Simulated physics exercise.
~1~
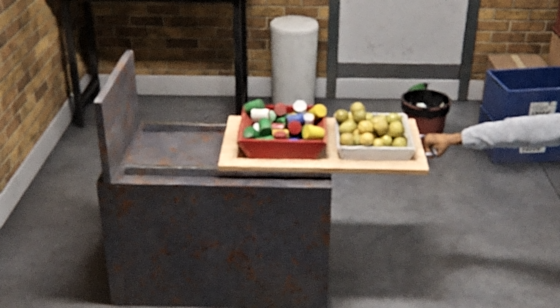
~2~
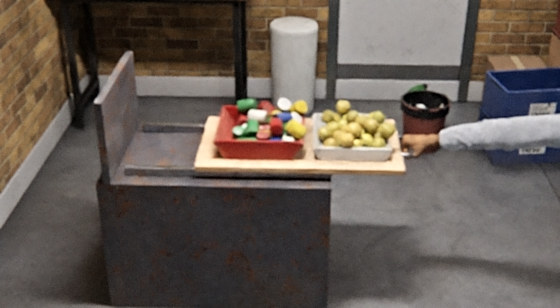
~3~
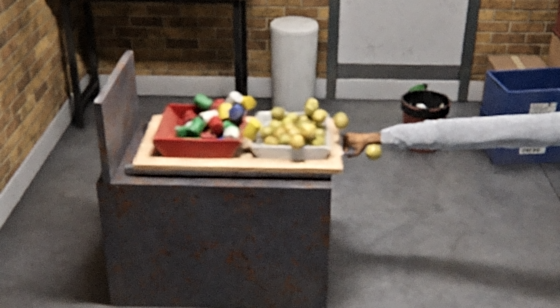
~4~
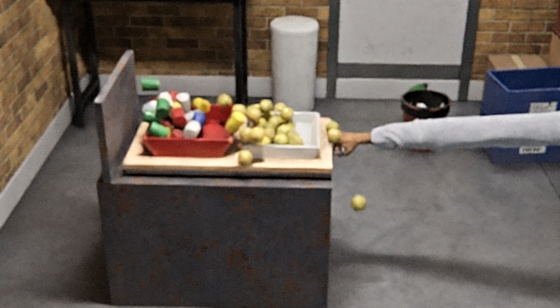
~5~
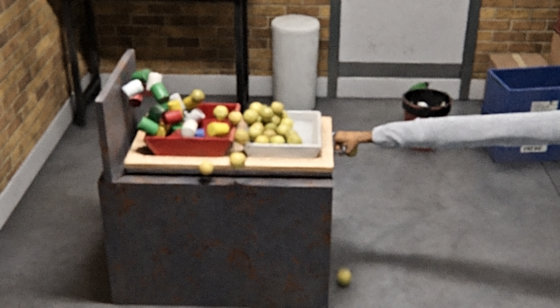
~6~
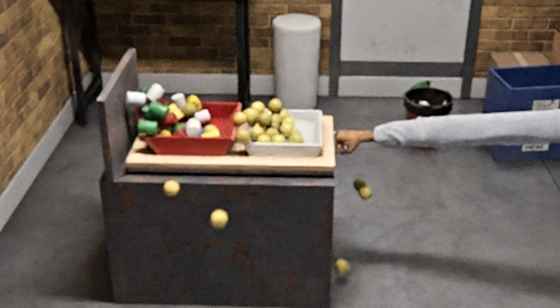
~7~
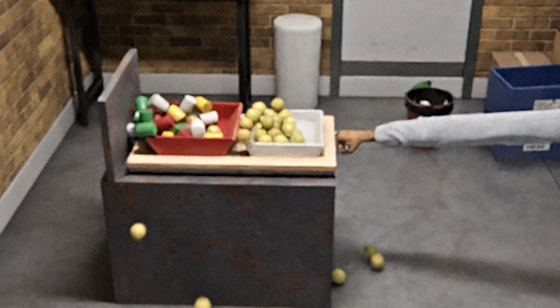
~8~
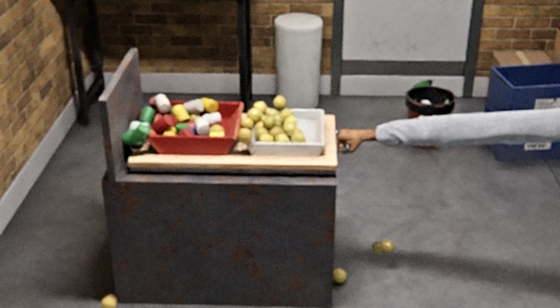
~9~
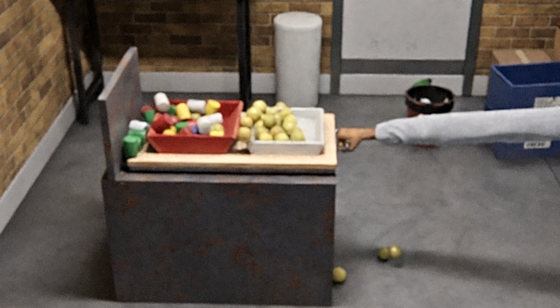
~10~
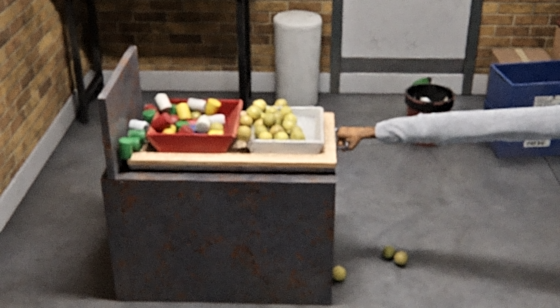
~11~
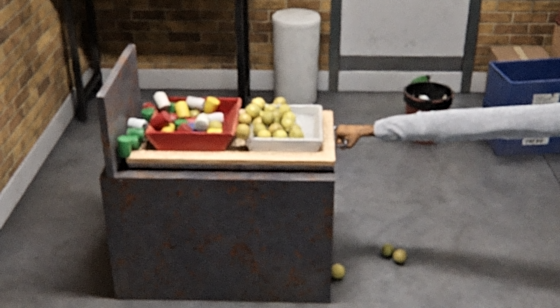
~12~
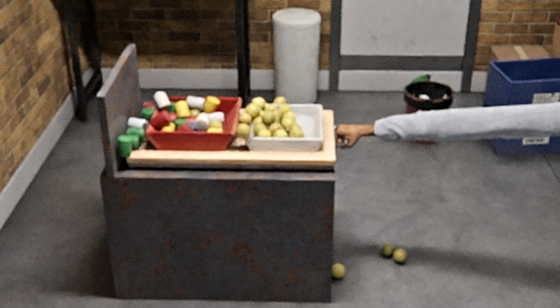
In a brick-walled room with a grey floor, a wooden shelf carrying a red tub of colourful jars and a white tub of yellow apples sticks out from a dark, rust-stained cabinet. A hand from the right pushes the shelf quickly left until it stops. The loads surge left, with jars flying up towards the back panel and apples spilling into the red tub. Some apples drop in front of the cabinet, and others fall off the right side. The jars settle, several beside the red tub against the panel, while apples rest on the floor and the hand stays at the shelf.
